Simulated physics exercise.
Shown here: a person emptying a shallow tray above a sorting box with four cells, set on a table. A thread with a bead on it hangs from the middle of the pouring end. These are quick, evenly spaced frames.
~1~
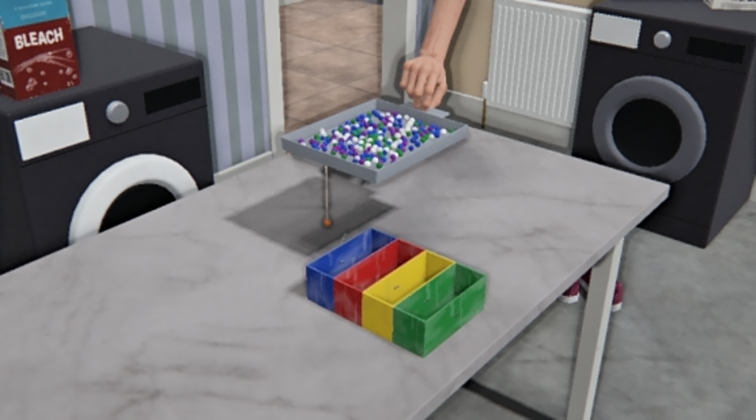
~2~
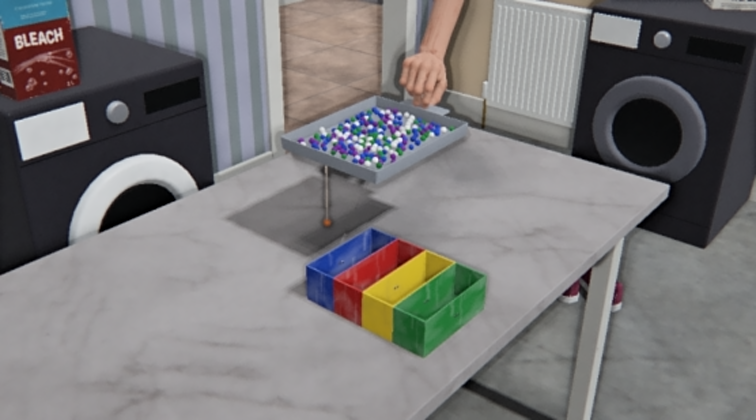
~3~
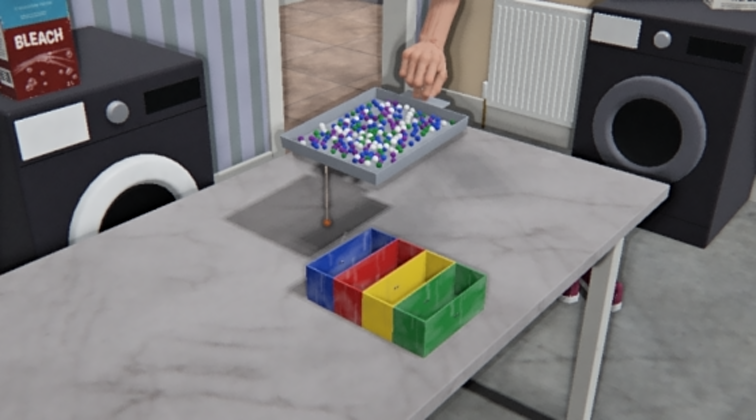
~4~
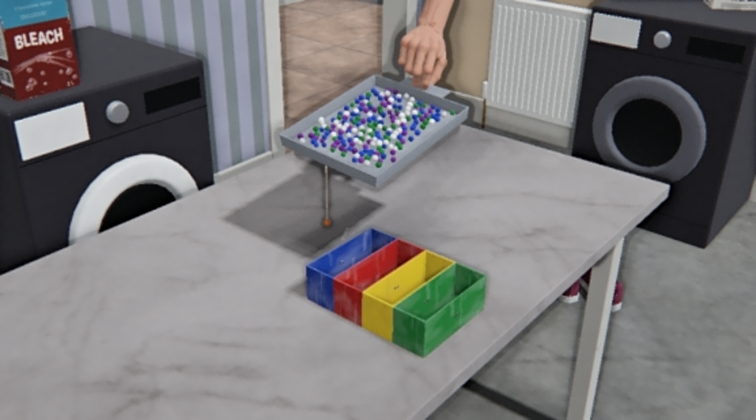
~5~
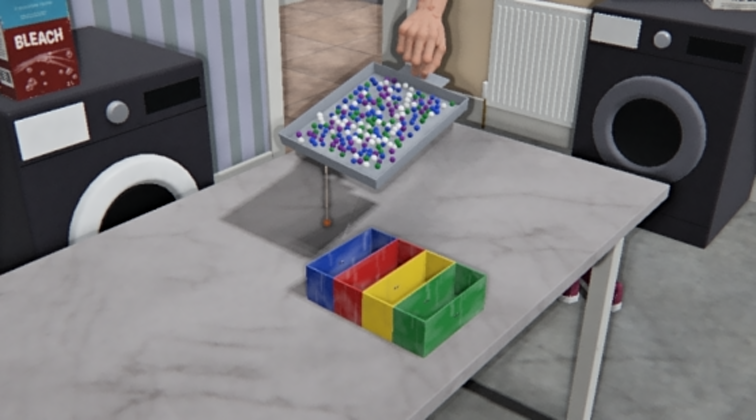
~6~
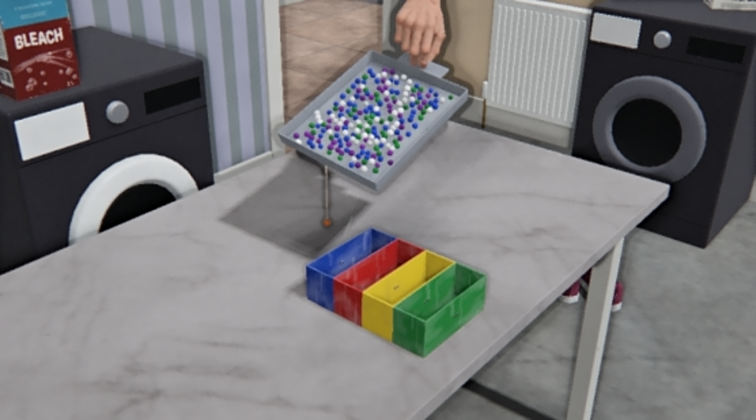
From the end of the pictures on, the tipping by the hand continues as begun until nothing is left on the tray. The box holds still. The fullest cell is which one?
The blue cell.
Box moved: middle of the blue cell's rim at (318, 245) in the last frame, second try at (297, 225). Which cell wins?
The first position gives the red one, and the second gives green.
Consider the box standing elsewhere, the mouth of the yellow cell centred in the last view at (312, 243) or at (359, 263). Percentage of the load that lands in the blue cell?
Trial 1 near 0 percent, trial 2 near 0 percent.
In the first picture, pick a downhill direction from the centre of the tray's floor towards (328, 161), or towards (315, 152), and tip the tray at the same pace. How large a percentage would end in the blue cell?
So it's 10 percent with the first slope and 0 percent with the other.
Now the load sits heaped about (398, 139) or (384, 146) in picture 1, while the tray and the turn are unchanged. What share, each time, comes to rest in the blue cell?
It comes to about 60 per cent the first time and about 60 per cent the second.
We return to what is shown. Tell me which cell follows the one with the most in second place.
Number two is the red one.
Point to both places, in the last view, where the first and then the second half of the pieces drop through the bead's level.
Close to (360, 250), then close to (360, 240).
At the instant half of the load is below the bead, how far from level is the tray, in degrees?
About 110° of tilt.
Soon after the last picture, tray tipped steeply; most on the tray; a stray few in the red cell; a stray few in the blue cell; a small part falling or outside the box.
A little later, tray tipped past a quarter turn; about half on the tray; about a quarter in the blue cell; a small part in the red cell; a stray few in the yellow cell; about a quarter falling or outside the box.
Later still, tray tipped past a quarter turn; about half in the blue cell; about a quarter in the red cell; a stray few in the yellow cell; about a quarter falling or outside the box.
By the end, tray tipped past a quarter turn; about half in the blue cell; about a quarter in the red cell; a stray few in the yellow cell; none in the green cell; about a quarter outside the box.
